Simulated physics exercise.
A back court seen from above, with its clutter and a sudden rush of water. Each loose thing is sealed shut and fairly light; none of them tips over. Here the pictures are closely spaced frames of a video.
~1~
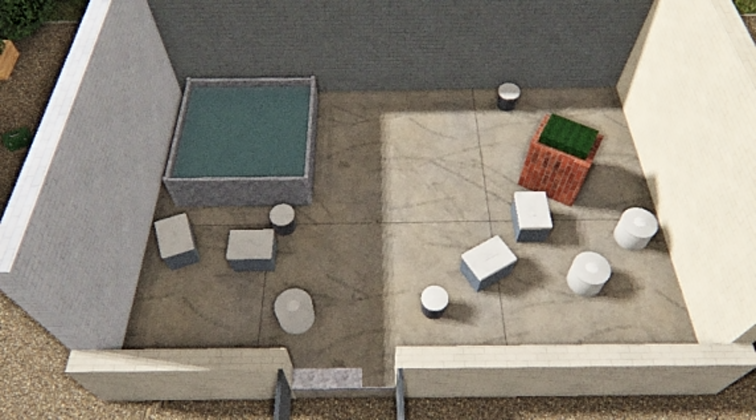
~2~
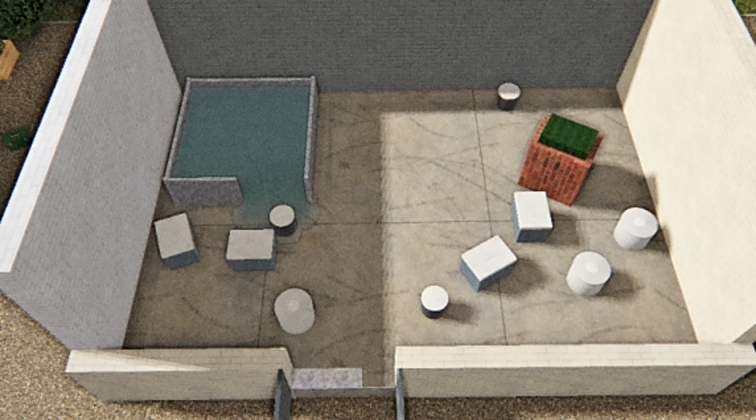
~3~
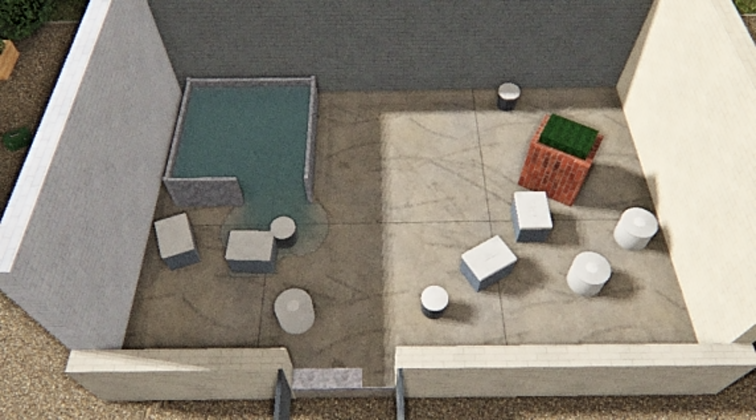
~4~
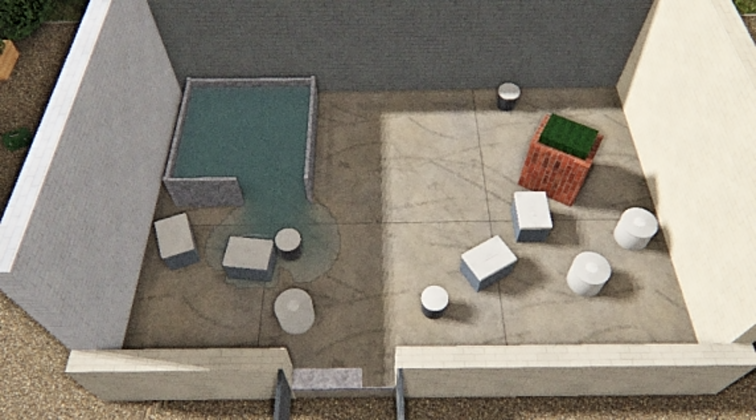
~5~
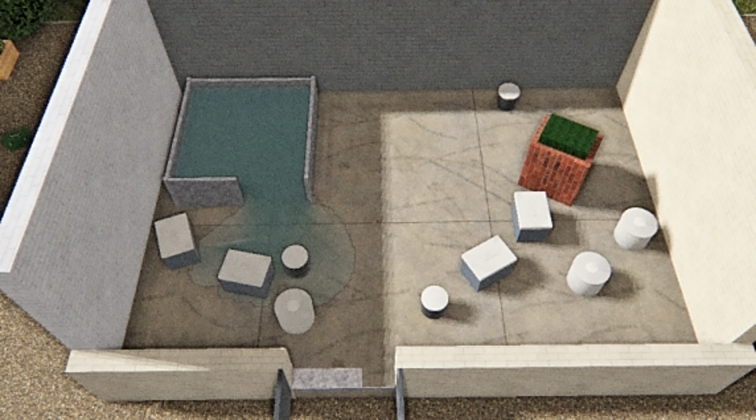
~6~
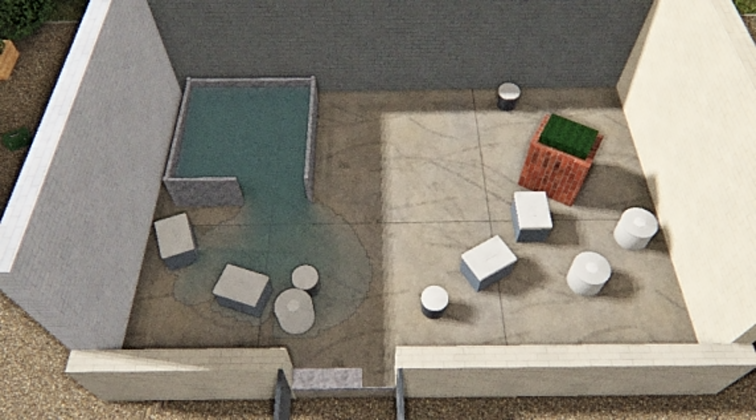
A walled pool in the courtyard's back left opened at the front and water spread across the paving, pushing a small round pail and then a pale, boxy chest toward the front wall.
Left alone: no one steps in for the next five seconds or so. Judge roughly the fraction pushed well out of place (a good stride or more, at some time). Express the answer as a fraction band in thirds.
Fraction band: 1/3 to 2/3.
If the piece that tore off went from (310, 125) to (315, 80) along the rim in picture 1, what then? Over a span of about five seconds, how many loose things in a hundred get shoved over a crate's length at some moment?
I'd say near 30 %.
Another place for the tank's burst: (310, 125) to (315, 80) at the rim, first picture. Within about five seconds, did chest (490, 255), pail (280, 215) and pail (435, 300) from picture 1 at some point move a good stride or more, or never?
Taking them in order, short of it, short of it, short of it.
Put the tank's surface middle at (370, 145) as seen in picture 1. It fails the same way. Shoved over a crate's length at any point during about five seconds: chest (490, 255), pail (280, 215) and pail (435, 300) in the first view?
The three, one by one: Past that mark, short of that and past that mark.
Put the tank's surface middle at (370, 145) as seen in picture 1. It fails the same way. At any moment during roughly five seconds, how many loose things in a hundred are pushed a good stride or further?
Close to 30 %.
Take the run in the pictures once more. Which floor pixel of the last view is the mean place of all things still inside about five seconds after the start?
Mean position: Approx. (457, 240) px.
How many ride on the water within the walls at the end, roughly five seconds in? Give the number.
In total, 1.
A moment on, 2 of 10 are well off their spots; 0 afloat.
Next, 3 of 10 are well off their spots; 2 afloat.
Later, 4 of 10 are well off their spots; 0 afloat.
In the end, 5 of 10 are well off their spots, and 5 have been at some point; 1 afloat.
